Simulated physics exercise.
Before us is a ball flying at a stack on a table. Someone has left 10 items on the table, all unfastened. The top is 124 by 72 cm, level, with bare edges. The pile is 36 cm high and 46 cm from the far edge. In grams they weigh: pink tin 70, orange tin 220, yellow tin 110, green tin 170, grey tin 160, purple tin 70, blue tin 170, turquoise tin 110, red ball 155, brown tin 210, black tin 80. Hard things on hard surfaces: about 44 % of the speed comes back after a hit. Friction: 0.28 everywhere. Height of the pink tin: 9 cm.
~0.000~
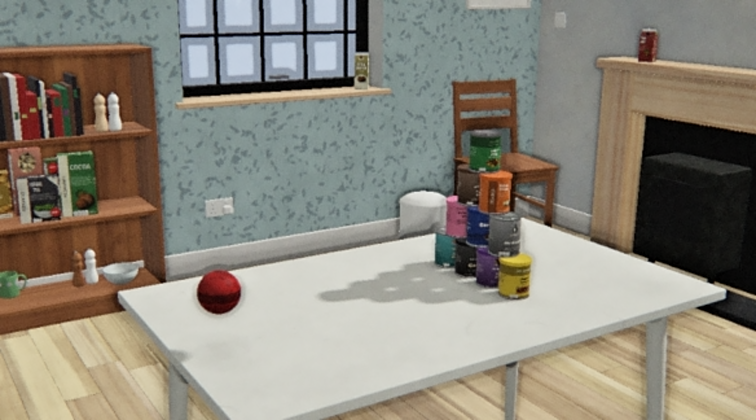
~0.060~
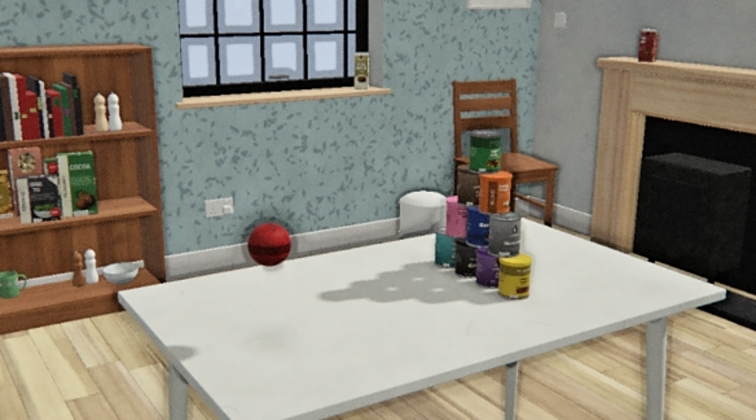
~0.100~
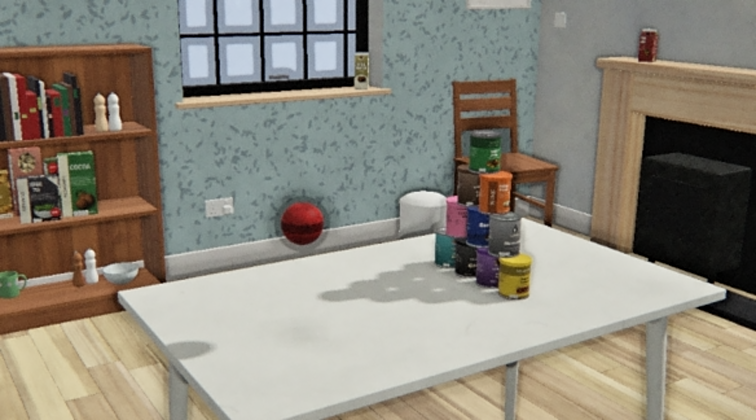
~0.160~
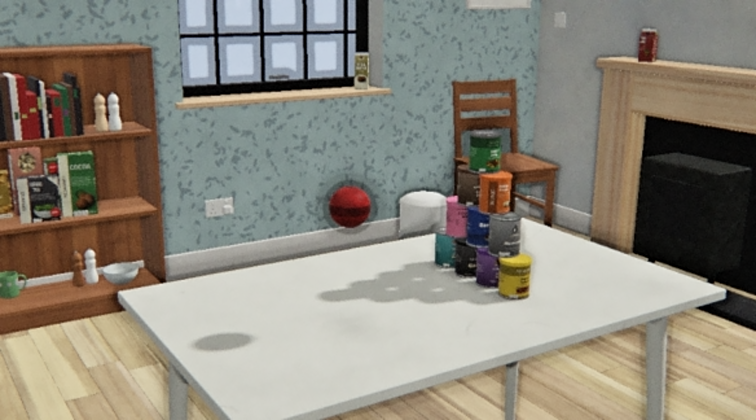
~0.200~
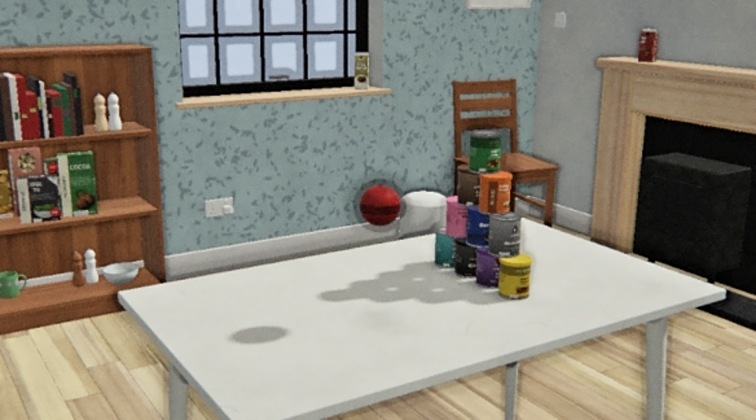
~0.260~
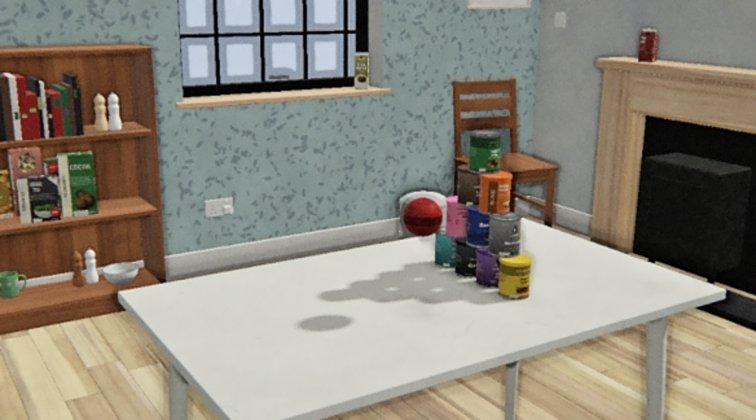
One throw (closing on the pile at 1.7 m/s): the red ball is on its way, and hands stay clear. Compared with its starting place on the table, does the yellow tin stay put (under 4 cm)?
The yellow tin gets shifted.
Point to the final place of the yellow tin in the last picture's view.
Around (599, 269).
After 0.36 s, red ball near (486, 267).
After 0.46 s, red ball near (491, 268); yellow tin slid 10 cm near (554, 273); grey tin slid 2 cm.
After 0.66 s, red ball near (496, 279); yellow tin slid 21 cm near (595, 269); grey tin slid 2 cm.
At rest (1.1 s), not toppled but over 4 cm from the start, yellow tin; the other 9 in place, give or take 4 cm. Seen from the same camera at the end, yellow tin near (600, 269).
